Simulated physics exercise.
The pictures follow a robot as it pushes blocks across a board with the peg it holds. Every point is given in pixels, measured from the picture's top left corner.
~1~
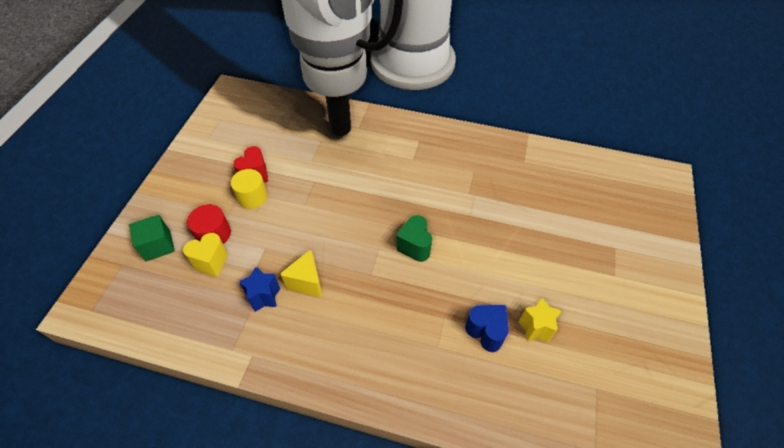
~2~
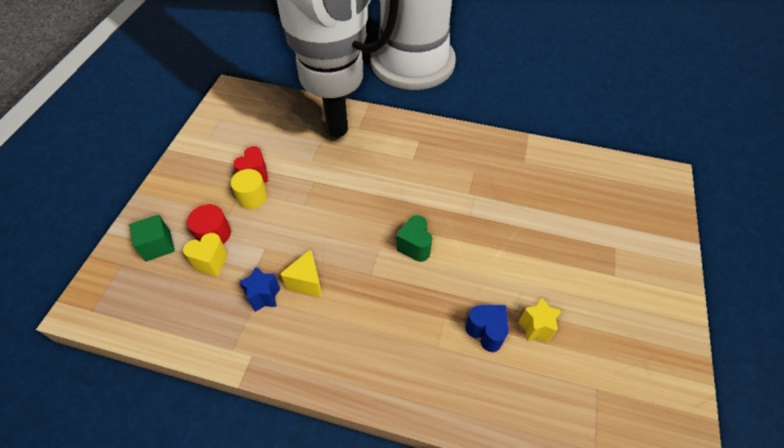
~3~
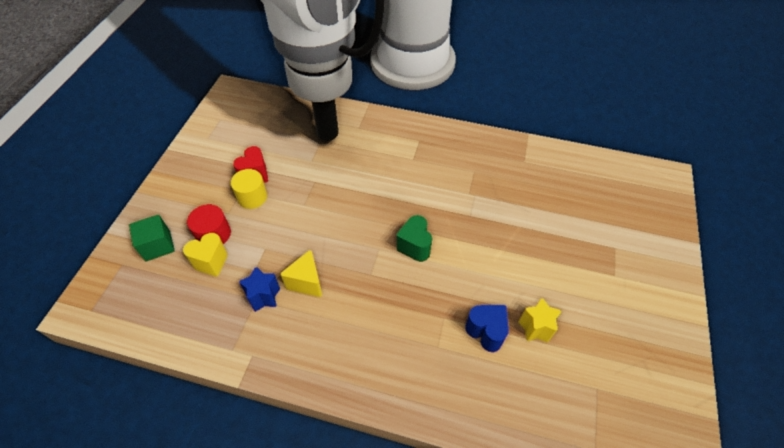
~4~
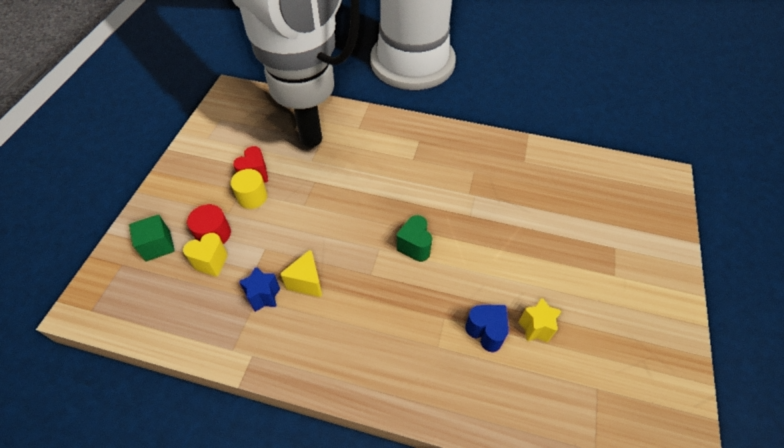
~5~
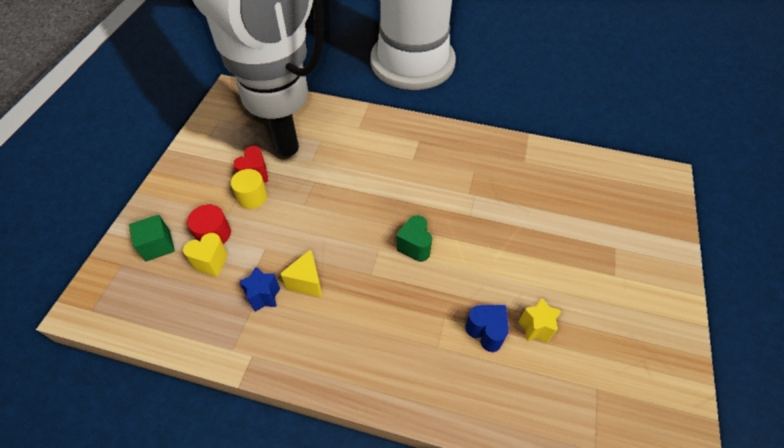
A robotic arm with a black tip moved slowly left across the back of a wooden board, drawing close to the red heart and yellow round block, while all the colored blocks stayed still.
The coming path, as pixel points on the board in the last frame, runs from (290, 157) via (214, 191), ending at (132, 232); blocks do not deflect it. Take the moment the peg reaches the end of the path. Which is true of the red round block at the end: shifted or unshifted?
Once the path ends, it is where it was.
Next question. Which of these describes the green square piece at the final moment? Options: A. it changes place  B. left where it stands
Answer: A.
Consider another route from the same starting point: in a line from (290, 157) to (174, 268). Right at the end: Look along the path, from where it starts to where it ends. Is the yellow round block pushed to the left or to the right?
The answer is left: Facing from the path's start to its end, that's where the yellow round block shifts.
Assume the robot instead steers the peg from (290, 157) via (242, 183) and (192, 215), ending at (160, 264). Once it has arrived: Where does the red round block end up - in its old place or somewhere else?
The red round block will stay where it stands.
The first path, step by step. One third of the way, peg (237, 171); yellow round block (244, 184); red heart-shaped block (215, 176), turned 35° anticlockwise.
Two thirds of the way, peg (183, 196); yellow round block (244, 184); red heart-shaped block (169, 208), turned 85° anticlockwise.
At the end, peg (126, 225); green square piece (139, 242); red round block unmoved; yellow round block (244, 184); red heart-shaped block (159, 218), turned 110° anticlockwise.
